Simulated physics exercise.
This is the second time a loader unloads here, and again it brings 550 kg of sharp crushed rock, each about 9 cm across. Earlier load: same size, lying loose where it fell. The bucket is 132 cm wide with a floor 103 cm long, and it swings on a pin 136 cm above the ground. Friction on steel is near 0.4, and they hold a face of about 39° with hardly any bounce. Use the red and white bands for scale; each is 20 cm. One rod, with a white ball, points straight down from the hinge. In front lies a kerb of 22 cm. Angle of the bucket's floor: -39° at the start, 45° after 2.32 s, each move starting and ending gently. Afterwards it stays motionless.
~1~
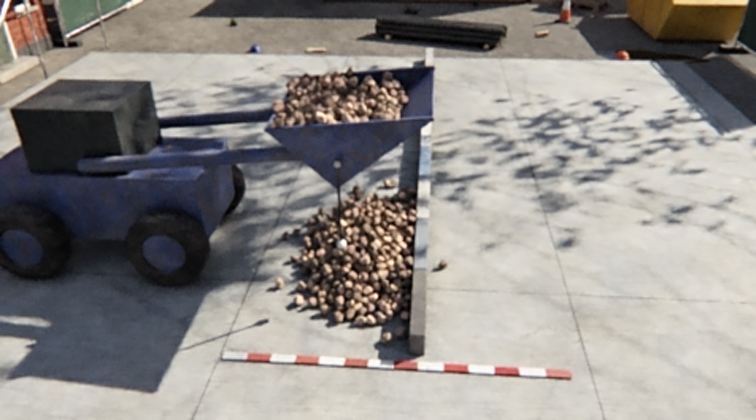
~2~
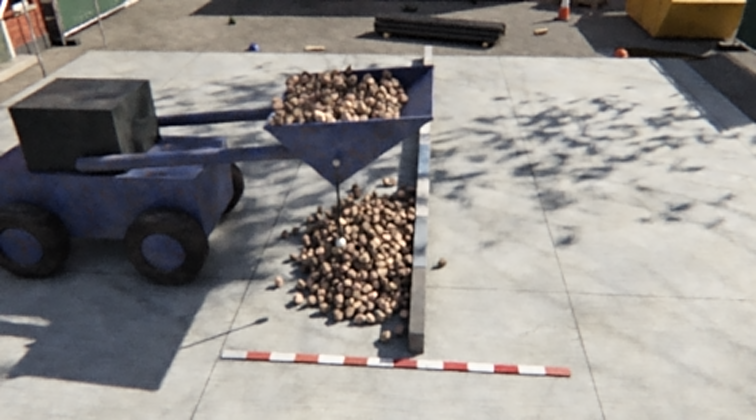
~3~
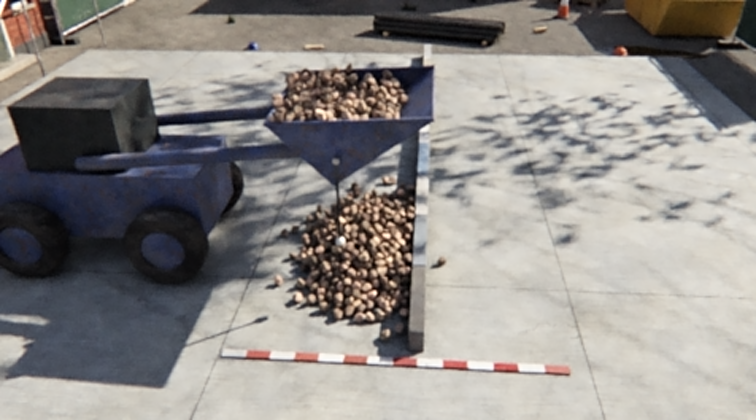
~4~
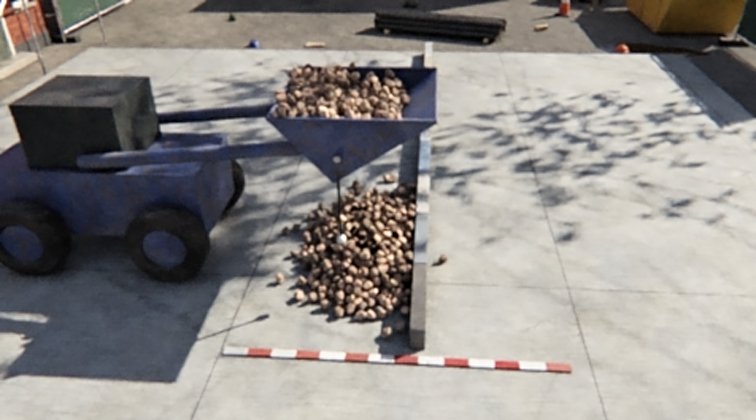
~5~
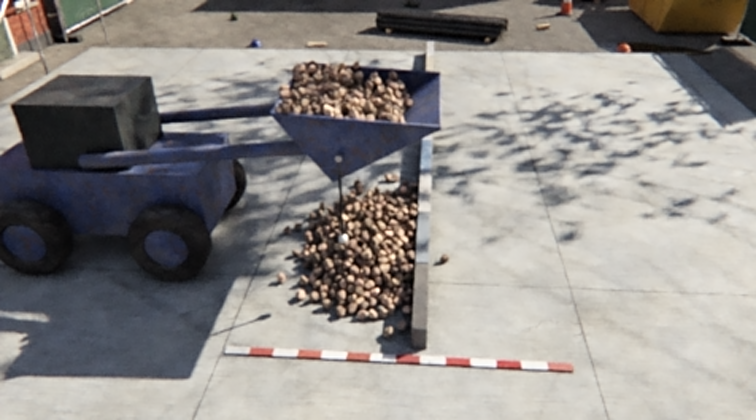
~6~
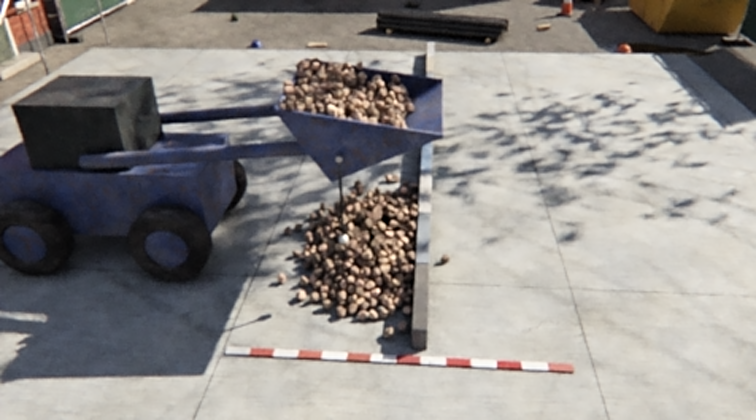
On a sunlit concrete yard, a dark blue loader holds a bucket heaped with brownish stones above a loose pile beside a low kerb, and the bucket slowly tilts a little, its right-hand lip lowering slightly.
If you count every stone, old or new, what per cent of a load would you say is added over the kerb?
I would say about 84 per cent.
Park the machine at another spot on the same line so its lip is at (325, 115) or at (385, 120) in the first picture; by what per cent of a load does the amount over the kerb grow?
Case one about 0 %, case two about 20 %.
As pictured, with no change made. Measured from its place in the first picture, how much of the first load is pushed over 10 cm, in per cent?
I'd put it at about 0 per cent.
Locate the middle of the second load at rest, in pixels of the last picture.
Roughly at (460, 242) in the last picture.
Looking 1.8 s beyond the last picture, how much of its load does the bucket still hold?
Roughly 15 per cent is still inside.
Then, 1.1 s after the last picture the floor is at 32°; in per cent of one load, 96 in the bucket, 103 on this side of the kerb, 1 over the kerb; the foremost stones are at (434, 204).
Then, 1.8 s after the last picture the floor is at 45°; in per cent of one load, 17 in the bucket, 127 on this side of the kerb, 56 over the kerb; the foremost stones are at (509, 232).
Then, 2.2 s after the last picture the floor is at 45°; in per cent of one load, 0 in the bucket, 121 on this side of the kerb, 79 over the kerb; the foremost stones are at (558, 245).
Then, 5.0 s after the last picture the floor is at 45°; in per cent of one load, 0 in the bucket, 116 on this side of the kerb, 84 over the kerb; the foremost stones are at (590, 253). Net gain over the kerb, 84.
